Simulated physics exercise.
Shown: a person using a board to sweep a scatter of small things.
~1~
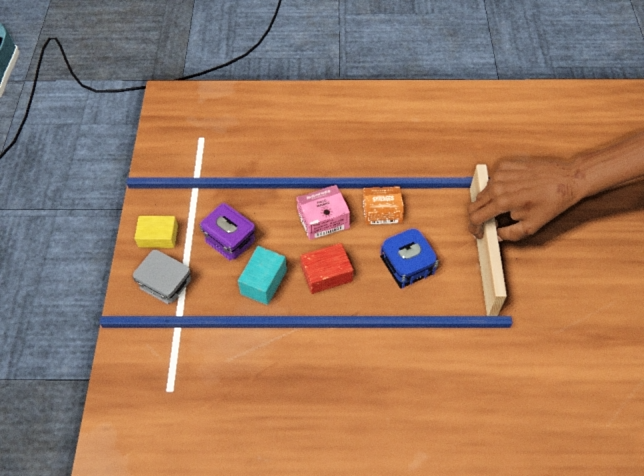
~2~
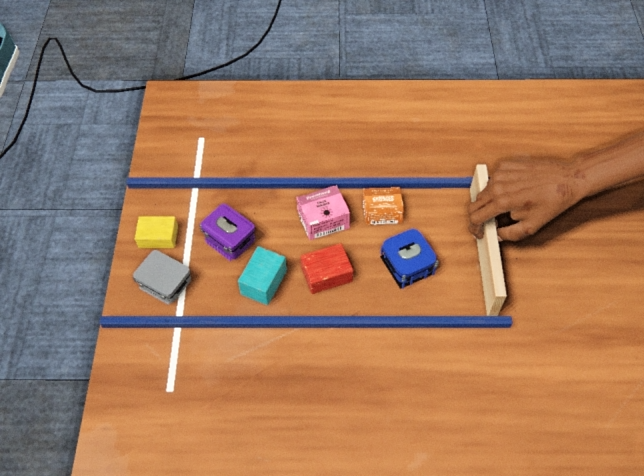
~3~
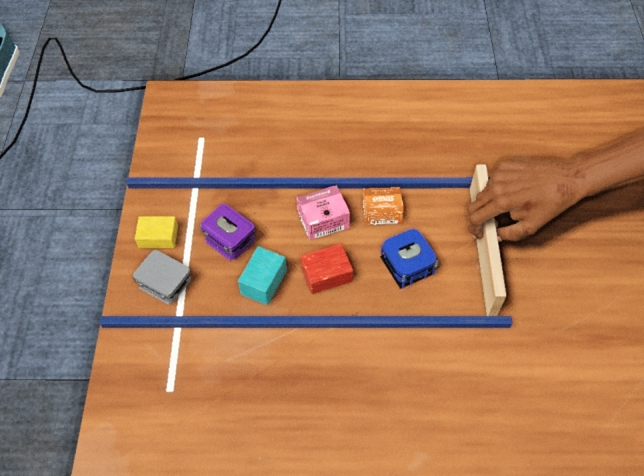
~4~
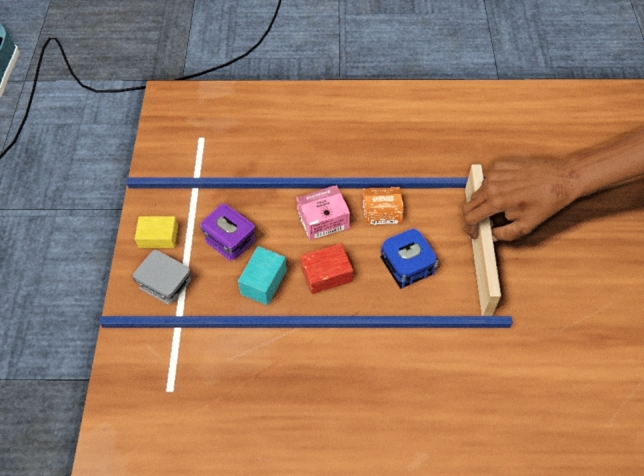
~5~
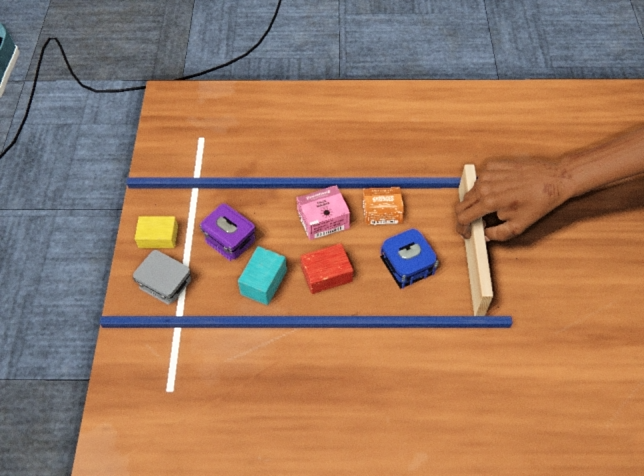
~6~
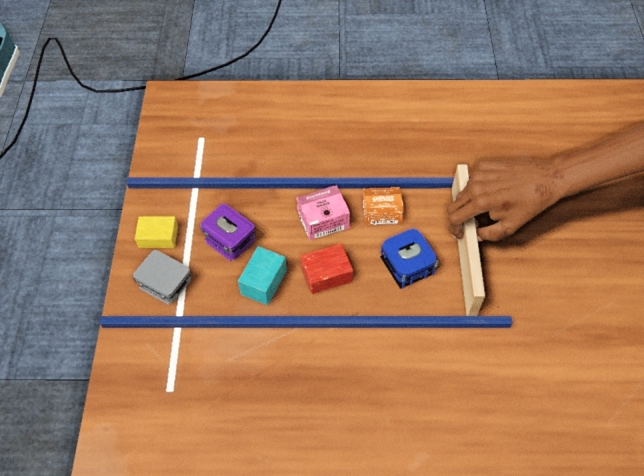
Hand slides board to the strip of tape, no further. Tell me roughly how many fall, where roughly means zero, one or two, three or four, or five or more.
Roughly, three or four fall.
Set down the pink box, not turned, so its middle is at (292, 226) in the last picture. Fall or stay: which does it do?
It stays put.
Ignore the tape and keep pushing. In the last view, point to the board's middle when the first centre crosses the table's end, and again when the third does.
The first puts it near (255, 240), the next near (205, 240).
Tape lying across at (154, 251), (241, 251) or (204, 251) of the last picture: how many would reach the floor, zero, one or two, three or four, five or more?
Counting what would fall each time, I get at least five; one to two; 3 or 4.
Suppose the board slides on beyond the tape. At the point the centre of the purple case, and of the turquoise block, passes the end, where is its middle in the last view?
The middle sits near (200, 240) for the first and near (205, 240) for the other.
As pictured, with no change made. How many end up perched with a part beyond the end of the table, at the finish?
Answer: 2.
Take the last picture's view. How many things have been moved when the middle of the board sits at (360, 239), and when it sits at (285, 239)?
The count reaches 5 first and 8 second.
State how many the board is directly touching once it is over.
Looks like 2 of them, all told.
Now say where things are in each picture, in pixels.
In the first frame, yellow block (157, 232); grey case (164, 278); purple case (229, 232); board (487, 238); tape (188, 250).
In the second frame, grey case (164, 278); board (487, 238).
In the third frame, purple case (229, 233); blue case (408, 258).
In the fourth frame, yellow block (157, 232); pink box (323, 213).
In the fifth frame, grey case (164, 278); orange box (383, 206).
In the sixth frame, yellow block (157, 232); grey case (164, 278); purple case (229, 233); board (467, 238); tape (188, 250).
Early on, none off yet; yellow block at rest near (157, 232); grey case at rest near (164, 278); purple case at rest near (229, 233).
Finally, the number that fall off is three or four; lost, turquoise block, purple case, grey case and yellow block.
